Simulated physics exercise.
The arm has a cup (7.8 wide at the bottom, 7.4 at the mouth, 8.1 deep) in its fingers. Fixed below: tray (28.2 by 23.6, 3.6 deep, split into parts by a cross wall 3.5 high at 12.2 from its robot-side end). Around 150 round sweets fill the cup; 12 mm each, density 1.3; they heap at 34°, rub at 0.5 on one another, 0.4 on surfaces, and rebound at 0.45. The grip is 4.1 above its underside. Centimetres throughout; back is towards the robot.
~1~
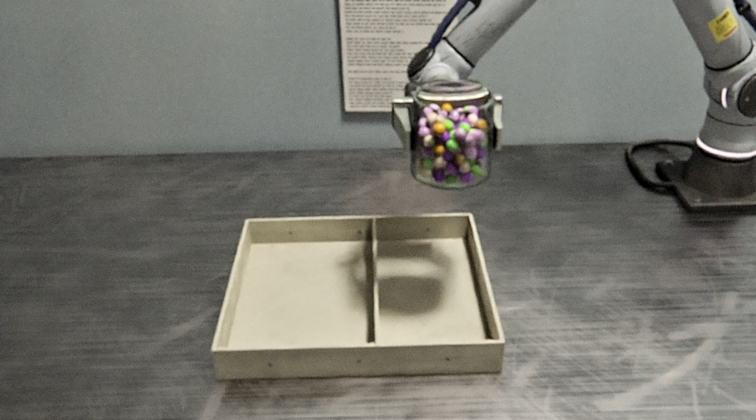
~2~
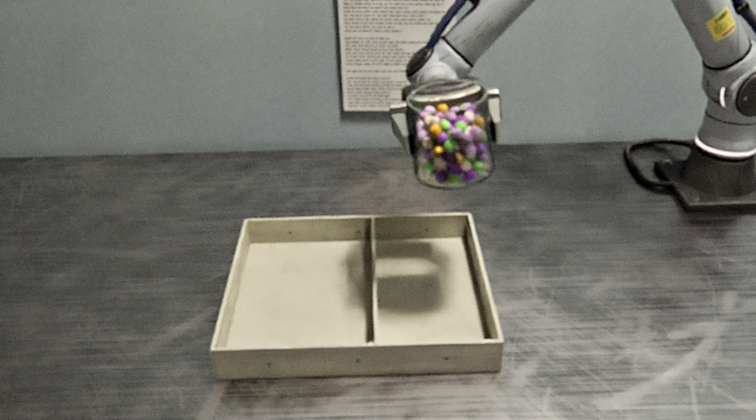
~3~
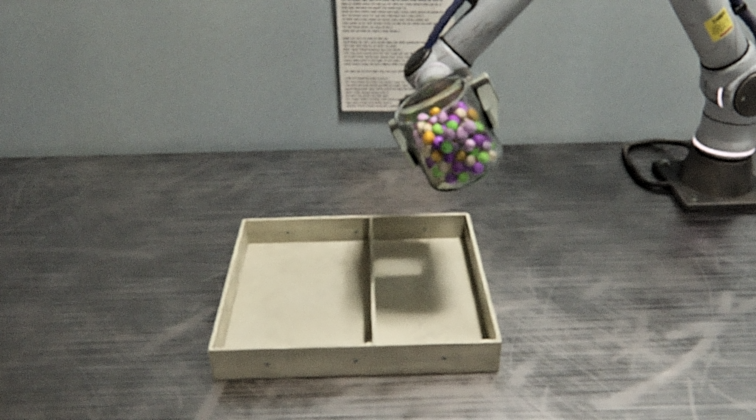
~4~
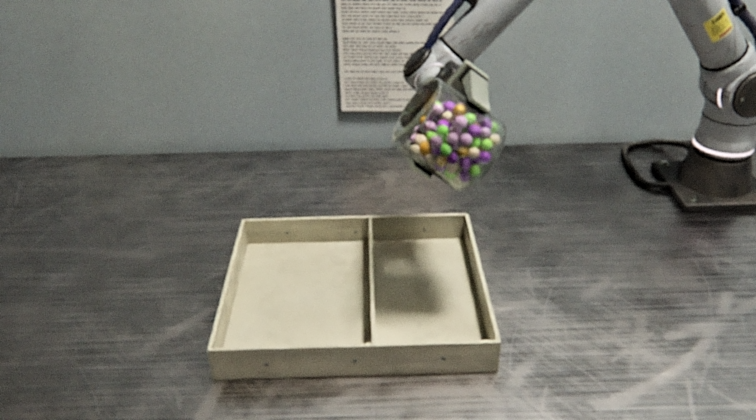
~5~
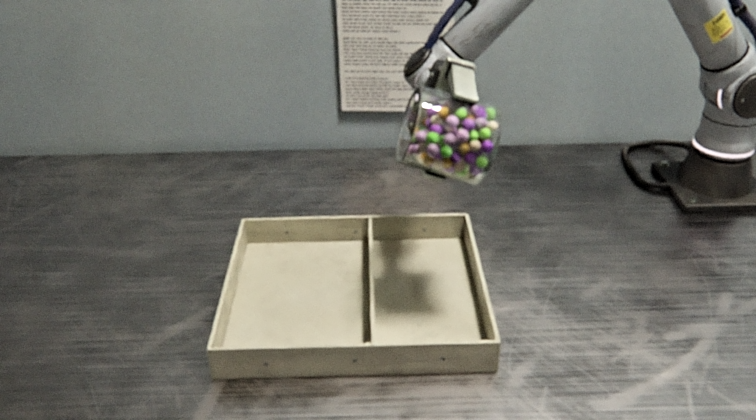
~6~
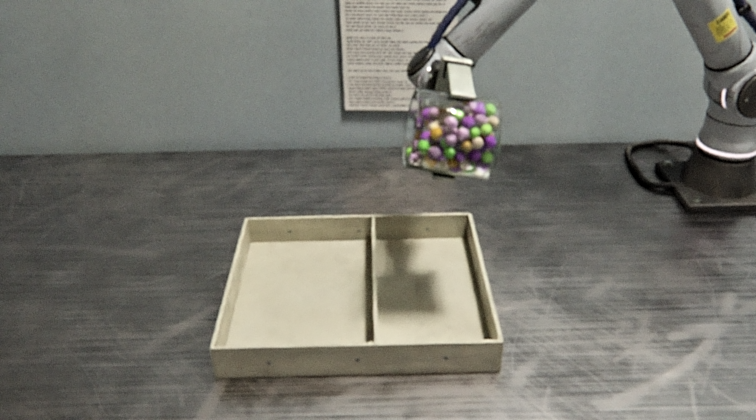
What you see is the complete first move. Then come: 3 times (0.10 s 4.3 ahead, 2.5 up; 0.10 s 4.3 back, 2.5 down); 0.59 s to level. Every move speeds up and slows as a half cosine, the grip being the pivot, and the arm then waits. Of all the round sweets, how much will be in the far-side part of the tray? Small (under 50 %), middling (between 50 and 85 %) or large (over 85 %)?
In the far-side part of the tray the share is large, over 85 %.
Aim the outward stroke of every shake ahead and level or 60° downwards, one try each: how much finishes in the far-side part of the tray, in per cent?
Some 85 and 35 per cent.
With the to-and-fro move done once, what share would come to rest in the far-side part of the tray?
In that case some 90 per cent.
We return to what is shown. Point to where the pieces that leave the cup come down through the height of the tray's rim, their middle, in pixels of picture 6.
Near (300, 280).
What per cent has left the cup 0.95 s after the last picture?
Near 100 per cent so far.
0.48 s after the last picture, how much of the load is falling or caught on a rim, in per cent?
About 1 per cent.
Then, 0.48 s after the last picture, tilted 80° forward, highest piece 20 above the table; 133 in the far-side part, 6 in the cup, 4 in the robot-side part, 2 on the table or floor, 2 in flight or on a rim.
Then, 0.95 s after the last picture, tilted 28° forward, highest piece 3 above the table; 139 in the far-side part, 6 in the robot-side part, 2 on the table or floor.
Then, 1.39 s after the last picture, level, highest piece 3 above the table; 139 in the far-side part, 6 in the robot-side part, 2 on the table or floor.
Then, 2.44 s after the last picture, level, highest piece 3 above the table; 139 in the far-side part, 6 in the robot-side part, 2 on the table or floor.
Final count, 139 in the far-side part, 6 in the robot-side part, 2 on the table or floor. That is 95 % in the far-side part of the tray.
